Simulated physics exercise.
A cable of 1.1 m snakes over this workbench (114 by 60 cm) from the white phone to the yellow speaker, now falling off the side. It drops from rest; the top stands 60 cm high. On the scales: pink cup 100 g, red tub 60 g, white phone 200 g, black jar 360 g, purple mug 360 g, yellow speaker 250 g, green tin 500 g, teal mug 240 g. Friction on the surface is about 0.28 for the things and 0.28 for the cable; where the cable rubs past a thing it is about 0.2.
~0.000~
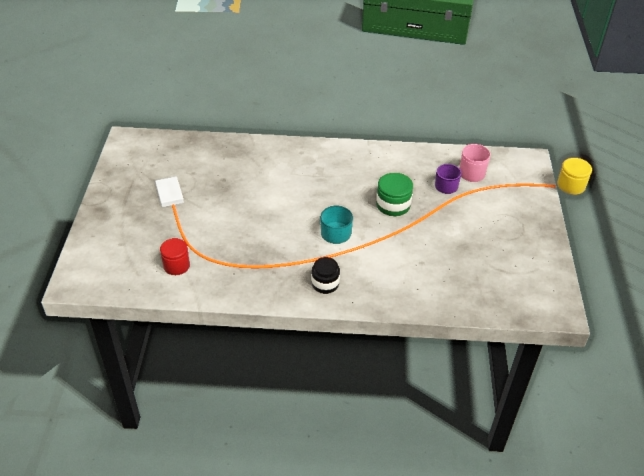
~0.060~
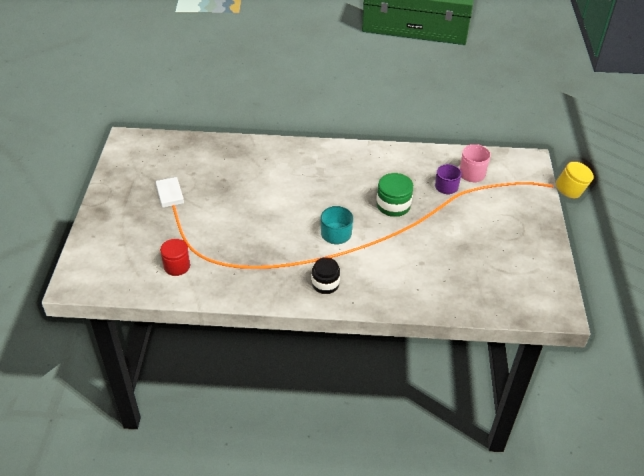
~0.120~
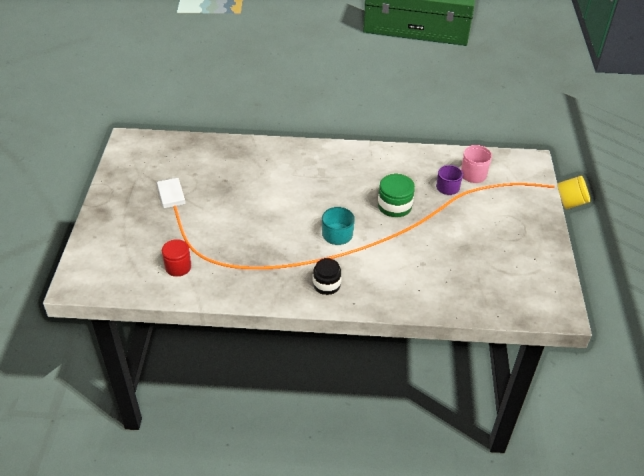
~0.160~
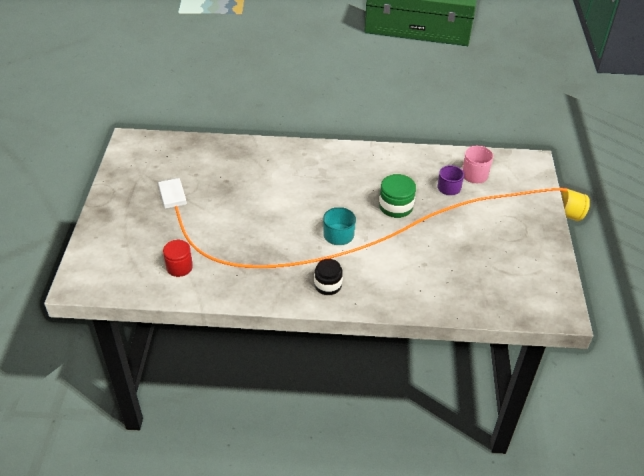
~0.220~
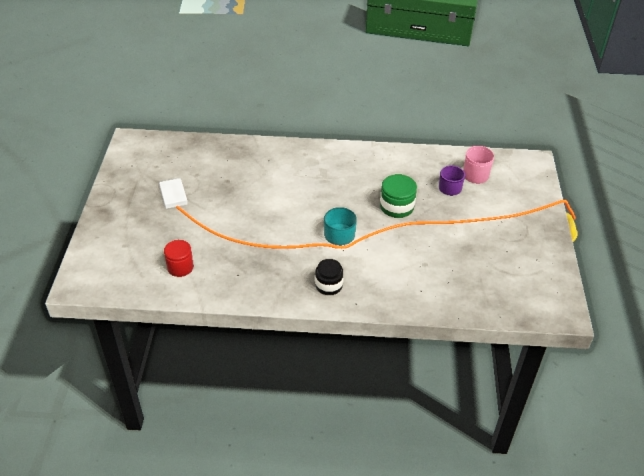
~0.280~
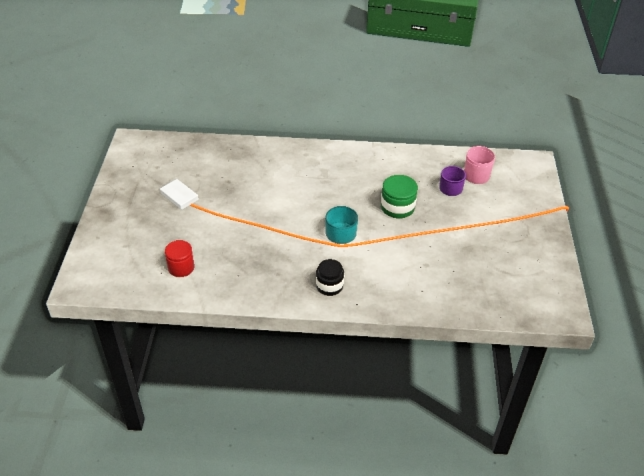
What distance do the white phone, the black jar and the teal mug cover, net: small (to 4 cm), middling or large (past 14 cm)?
The white phone travels a long way, the black jar hardly moves, the teal mug shifts a middling way.
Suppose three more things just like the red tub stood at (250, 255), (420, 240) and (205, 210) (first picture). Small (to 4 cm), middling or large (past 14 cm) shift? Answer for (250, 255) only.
There: Large.
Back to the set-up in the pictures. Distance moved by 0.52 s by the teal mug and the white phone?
About: Teal mug 6 cm, white phone 20 cm.
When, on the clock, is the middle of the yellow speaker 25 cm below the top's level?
That is: 0.34 s.
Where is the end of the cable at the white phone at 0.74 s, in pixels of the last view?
At about (345, 249).
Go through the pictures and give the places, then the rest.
Shows, white phone (169, 189); black jar (326, 265); teal mug (337, 217); cable runs through (516, 185) (438, 209) (363, 246) (267, 266), in the first picture.
Shows, yellow speaker (578, 171); cable runs through (514, 184) (363, 247), in the second picture.
Shows, yellow speaker (574, 193); cable runs through (515, 184) (364, 248), in the third picture.
Shows, yellow speaker (572, 205); cable runs through (530, 192) (368, 245), in the fourth picture.
Shows, yellow speaker (562, 229); cable runs through (566, 202) (391, 228) (209, 230), in the fifth picture.
Shows, white phone (179, 192); black jar (330, 268); teal mug (342, 217); cable runs through (514, 219) (422, 234) (234, 219), in the sixth picture.
By 0.5 s, the cable's tail end at (271, 204); white phone 22 cm off its start, teal mug 7 cm off its start, yellow speaker over the edge.
By 0.7 s, the cable's tail end at (345, 249); white phone 41 cm off its start, teal mug 7 cm off its start, yellow speaker over the edge.
By 1.0 s, the cable's tail end at (367, 255); white phone 45 cm off its start at (354, 240), teal mug 7 cm off its start at (352, 198), yellow speaker over the edge.
By 1.2 s, the cable's tail end at (367, 255); white phone 45 cm off its start, teal mug 7 cm off its start, yellow speaker over the edge.
By 2.4 s, the cable's tail end at (367, 255); white phone 45 cm off its start at (354, 240), teal mug 7 cm off its start at (352, 198), black jar 0 cm off its start at (330, 268), yellow speaker over the edge.
